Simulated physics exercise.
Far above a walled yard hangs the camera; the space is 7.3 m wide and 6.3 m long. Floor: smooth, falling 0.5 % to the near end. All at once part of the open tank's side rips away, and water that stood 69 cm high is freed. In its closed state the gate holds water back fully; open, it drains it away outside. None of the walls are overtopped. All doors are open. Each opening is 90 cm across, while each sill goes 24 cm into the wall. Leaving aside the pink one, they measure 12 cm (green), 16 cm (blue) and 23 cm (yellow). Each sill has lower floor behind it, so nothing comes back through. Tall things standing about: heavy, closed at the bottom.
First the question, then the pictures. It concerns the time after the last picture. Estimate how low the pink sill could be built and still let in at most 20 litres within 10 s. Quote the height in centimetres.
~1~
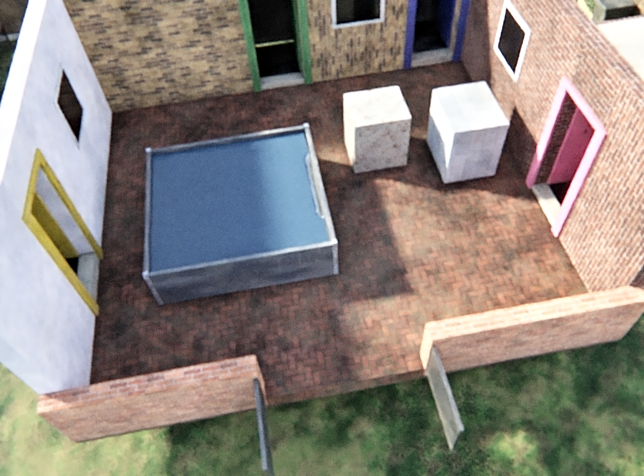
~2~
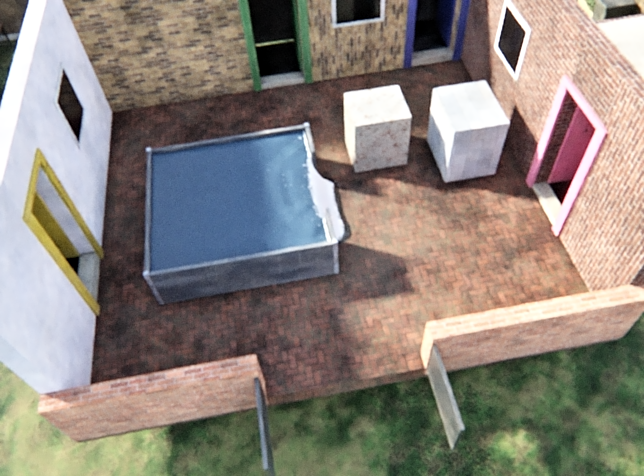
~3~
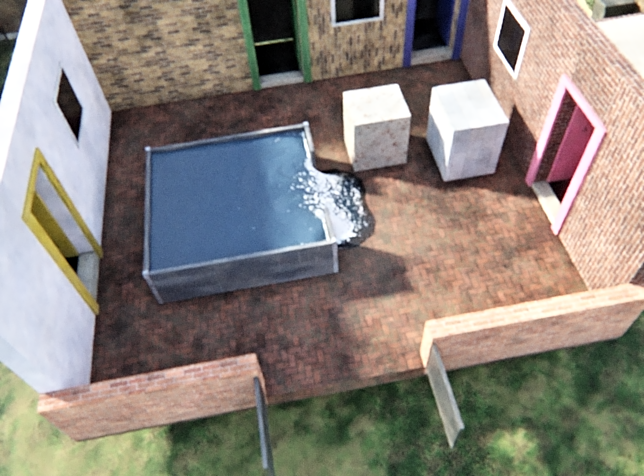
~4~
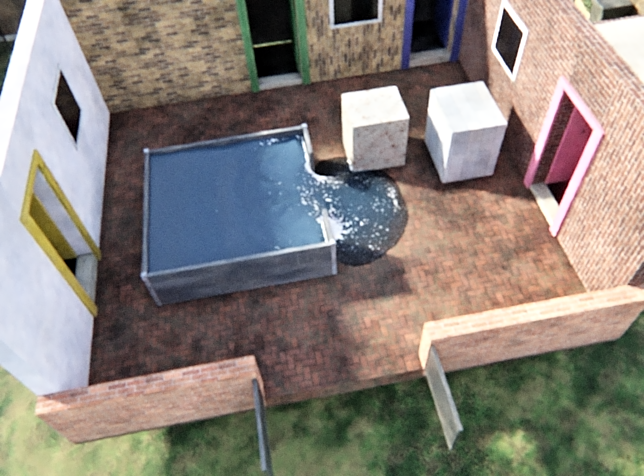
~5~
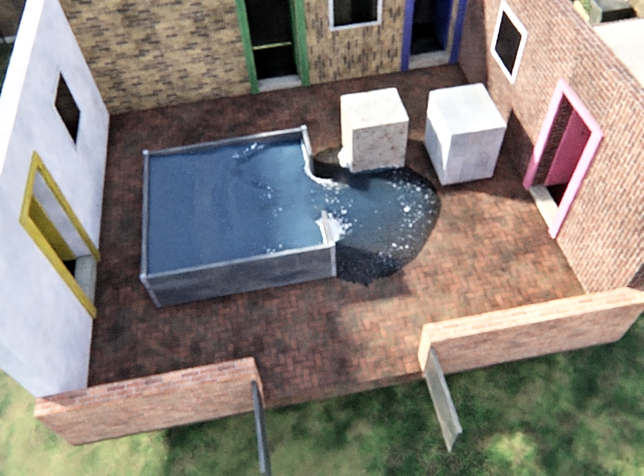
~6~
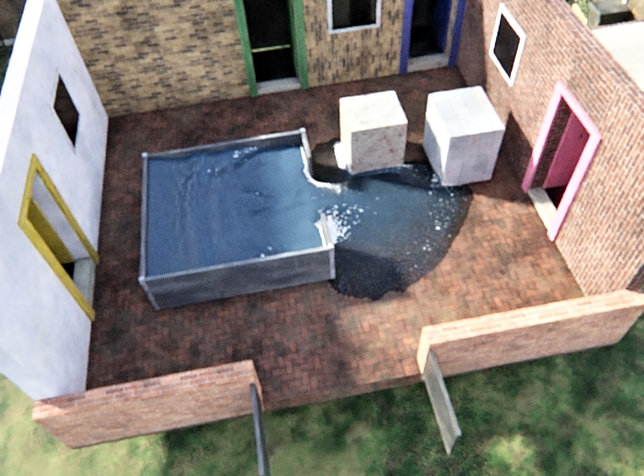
I would say 29 cm or so.
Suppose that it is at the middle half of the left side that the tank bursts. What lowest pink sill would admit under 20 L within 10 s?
Then it needs around 9.5 cm.
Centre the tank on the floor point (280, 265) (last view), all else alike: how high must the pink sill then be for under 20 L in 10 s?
Near 32 cm.
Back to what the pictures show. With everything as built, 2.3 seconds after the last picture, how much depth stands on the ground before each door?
Lab note, cm: Pink 27; green 7; blue 9; yellow 0.
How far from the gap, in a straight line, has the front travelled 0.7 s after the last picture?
Reach: Approx. 3.8 m.
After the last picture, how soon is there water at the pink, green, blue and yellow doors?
Times: Pink 0.4 s, green 1.3 s, blue 1.6 s, yellow 5.5 s.
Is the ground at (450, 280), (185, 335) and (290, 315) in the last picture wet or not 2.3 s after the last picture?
Listed order - soaked through, unwetted, unwetted.
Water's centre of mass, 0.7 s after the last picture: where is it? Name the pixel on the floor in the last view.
My guess is close to (275, 225).
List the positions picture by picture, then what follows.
The first frame shows still water, 69 cm deep, in the open tank at (235, 196); the pink door at (560, 165) is dry.
In the second frame, water pours out at (320, 202) and has run 0.3 m, to (345, 235); about 7 cm deep outside, 69 cm at the back.
In the third frame, the front is at (371, 221), 0.8 m from the gap at (319, 202); 1.0 m2 of floor is wet, 69 cm left at the back.
In the fourth frame, water pours out at (318, 204) and has run 1.4 m, to (404, 214); about 8 cm deep outside, 69 cm at the back.
In the fifth frame, water pours out at (317, 205) and has run 2.0 m, to (436, 205); about 7 cm deep outside, 69 cm at the back.
In the sixth frame, water pours out at (316, 207) and has run 2.6 m, to (467, 191); about 7 cm deep outside, 69 cm at the back; the pink door at (556, 169), 3.7 m from the gap, is still 1.2 m from the nearest water.
Then, 0.7 s after the last picture water covers 30 % of the floor, deepest (49 cm) near (427, 171); 18 cm at the pink door, 16 litres in over its 9 cm sill.
Then, 2.3 s after the last picture water covers 45 % of the floor, deepest (45 cm) near (594, 323); 27 cm at the pink door, 233 litres in over its 9 cm sill.
Then, 9.3 s after the last picture water covers 100 % of the floor, deepest (15 cm) near (594, 323); 14 cm at the pink door, 565 litres in over its 9 cm sill.
At the pink door as built, the water peaked near 27 cm, 1.9 s after the last picture.
Run again over the same 10 s with other heights there, 35 litres in over 26.5 cm, 1 litre over 36 cm. The limit of 20 litres is kept from about 29 cm up.
